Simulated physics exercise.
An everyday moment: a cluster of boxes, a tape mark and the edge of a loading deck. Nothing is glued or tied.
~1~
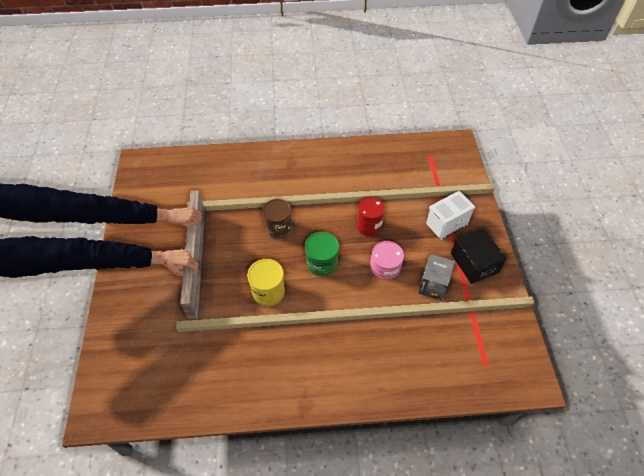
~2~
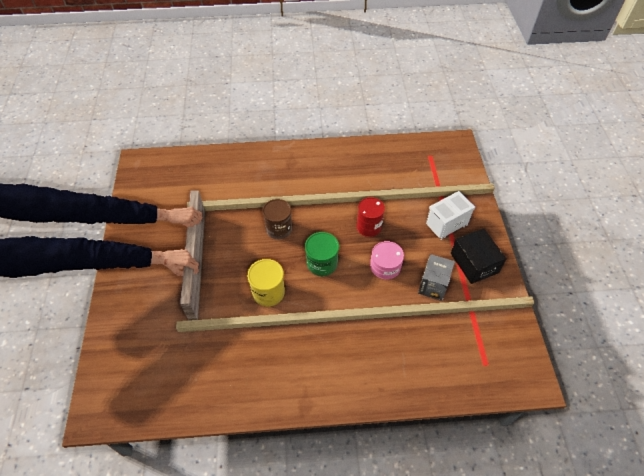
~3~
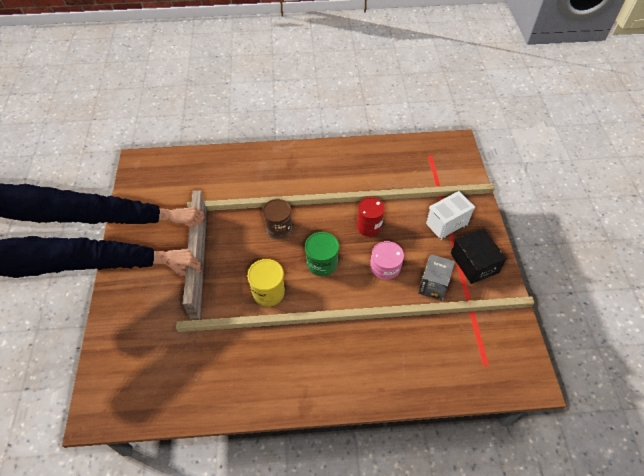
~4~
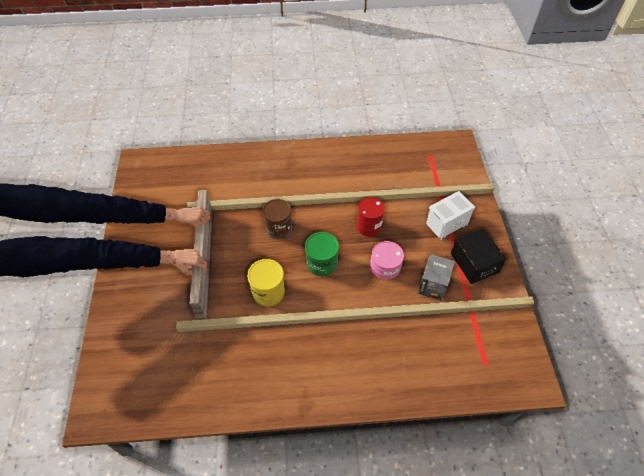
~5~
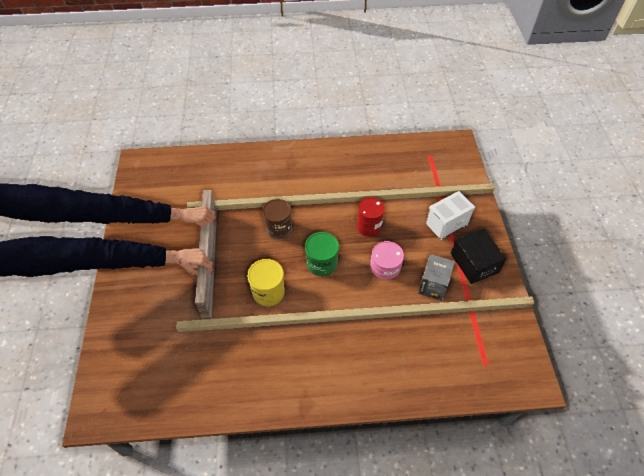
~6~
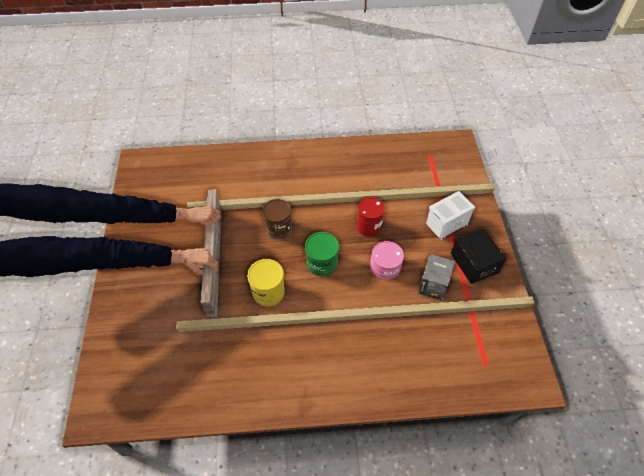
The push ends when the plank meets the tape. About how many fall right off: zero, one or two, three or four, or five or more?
The number that fall off is one or two.
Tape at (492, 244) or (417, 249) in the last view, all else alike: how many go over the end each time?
The counts: 5 and 0.
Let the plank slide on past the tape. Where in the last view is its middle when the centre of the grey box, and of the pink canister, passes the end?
For the grey box at (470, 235), for the pink canister at (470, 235).
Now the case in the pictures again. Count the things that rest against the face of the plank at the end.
That makes 3.
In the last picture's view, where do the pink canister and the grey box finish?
The pink canister stops around (503, 256); the grey box around (516, 281).
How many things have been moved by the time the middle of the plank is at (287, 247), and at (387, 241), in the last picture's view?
By then 2, and 7.
Soon after, none off yet; black box at rest near (478, 256); white tote at rest near (450, 216); grey box at rest near (436, 278).
In the end, the number that fall off is one or two; gone, white tote and black box.
